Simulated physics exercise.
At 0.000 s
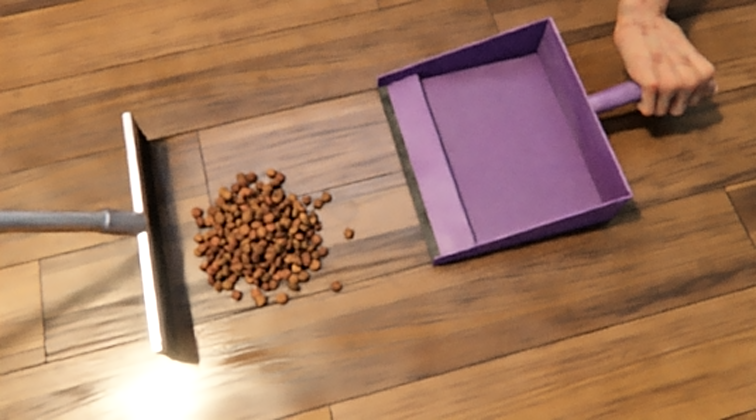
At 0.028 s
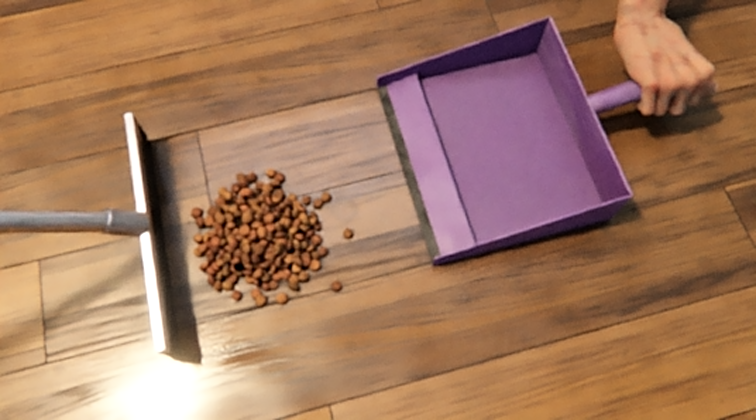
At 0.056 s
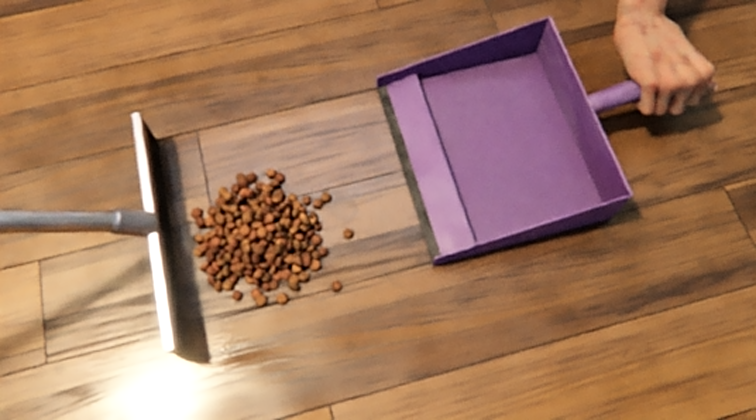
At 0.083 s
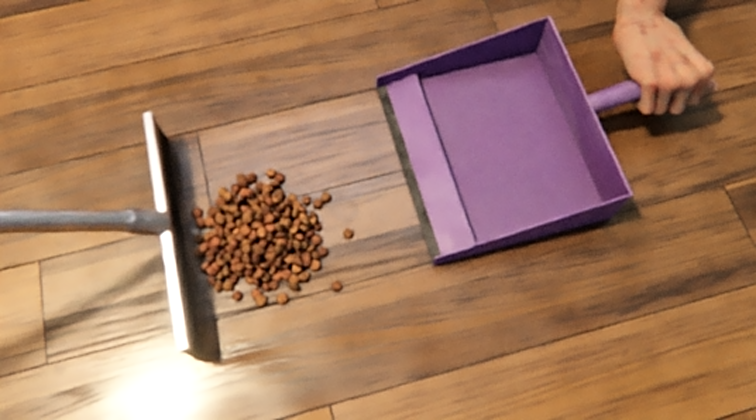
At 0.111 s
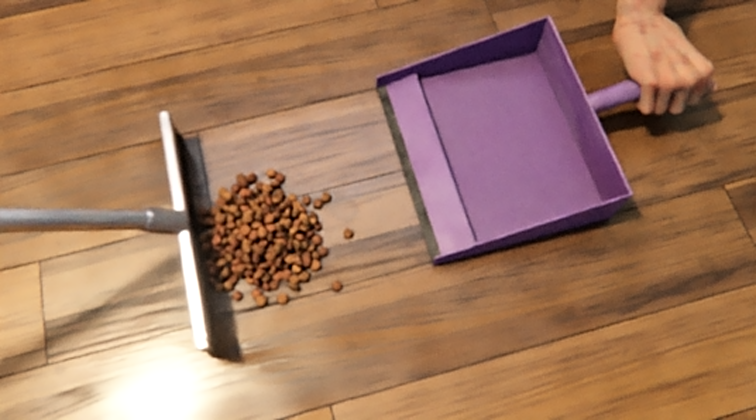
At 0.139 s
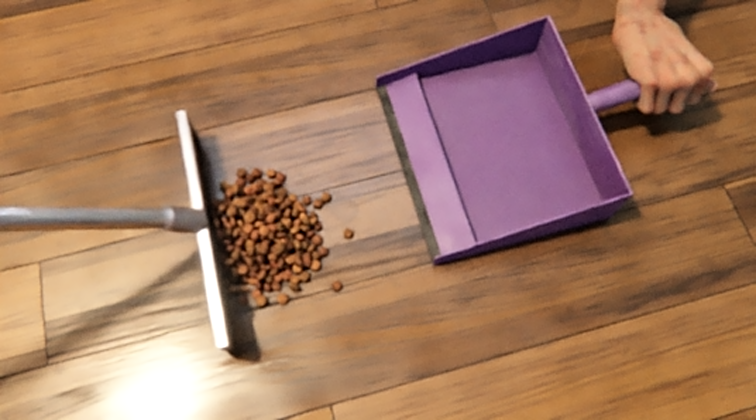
A squeegee on a grey handle slides rightward across the wooden floor, closing the gap to a loose pile of brown kibble. Its blade then meets the pile's left edge and presses the nearest bits together, while a hand at the right keeps a purple dustpan still, empty and facing the pile.
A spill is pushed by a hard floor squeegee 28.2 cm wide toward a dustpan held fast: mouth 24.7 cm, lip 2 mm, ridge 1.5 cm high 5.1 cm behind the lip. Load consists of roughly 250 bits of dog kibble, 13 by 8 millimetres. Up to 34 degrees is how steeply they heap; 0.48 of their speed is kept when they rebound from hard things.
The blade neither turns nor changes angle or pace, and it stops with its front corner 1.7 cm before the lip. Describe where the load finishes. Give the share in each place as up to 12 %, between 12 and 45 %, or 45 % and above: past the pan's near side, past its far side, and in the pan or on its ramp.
Near side: Between 12 and 45 %; far side: Up to 12 %; pan: 45 % or more.
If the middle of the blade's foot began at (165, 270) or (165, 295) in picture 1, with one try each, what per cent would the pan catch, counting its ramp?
Around 55 percent, then around 50 percent.
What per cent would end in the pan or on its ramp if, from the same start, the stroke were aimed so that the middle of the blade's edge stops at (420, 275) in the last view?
Some 45 per cent.
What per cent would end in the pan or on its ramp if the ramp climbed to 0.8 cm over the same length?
That would give something like 65 per cent.
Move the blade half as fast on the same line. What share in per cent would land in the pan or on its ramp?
Then roughly 55 per cent.
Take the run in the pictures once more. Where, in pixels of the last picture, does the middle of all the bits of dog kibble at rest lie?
Around (437, 210).
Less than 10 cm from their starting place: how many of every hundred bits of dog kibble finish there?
Near 0 per cent.
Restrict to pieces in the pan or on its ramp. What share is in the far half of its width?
About 20 %.
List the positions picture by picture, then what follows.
In the first frame, blade from (160, 349) to (130, 121), moved 0.0 cm, 0 of the pieces shifted so far; middle of the pieces at (260, 237); pan at (504, 147).
In the second frame, blade from (163, 349) to (133, 121), moved 0.3 cm, 0 of the pieces shifted so far; middle of the pieces at (260, 237).
In the third frame, blade from (172, 349) to (140, 121), moved 1.1 cm, 0 of the pieces shifted so far; middle of the pieces at (260, 237).
In the fourth frame, blade from (186, 348) to (151, 120), moved 2.5 cm, 0 of the pieces shifted so far; middle of the pieces at (260, 237).
In the fifth frame, blade from (205, 347) to (167, 120), moved 4.3 cm, 10 of the pieces shifted so far; middle of the pieces at (260, 237).
In the sixth frame, blade from (225, 345) to (184, 119), moved 6.3 cm, 100 of the pieces shifted so far; middle of the pieces at (261, 232); pan at (503, 146). The blade's pace is about 0.71 m/s, heading 11 degrees towards the viewer's side.
After 0.30 s, middle of the blade 13 cm from the lip; 0 % over the lip, far side 0 %, near side 5 %.
After 0.41 s, middle of the blade 5 cm from the lip; 5 % over the lip, far side 0 %, near side 15 %.
After 0.66 s, middle of the blade 2 cm from the lip; 60 % over the lip, far side 0 %, near side 15 %.
At rest (1.2 s), near side 15 %, far side 0 %, pan 60 %, in front of the lip or behind the blade 20 %.
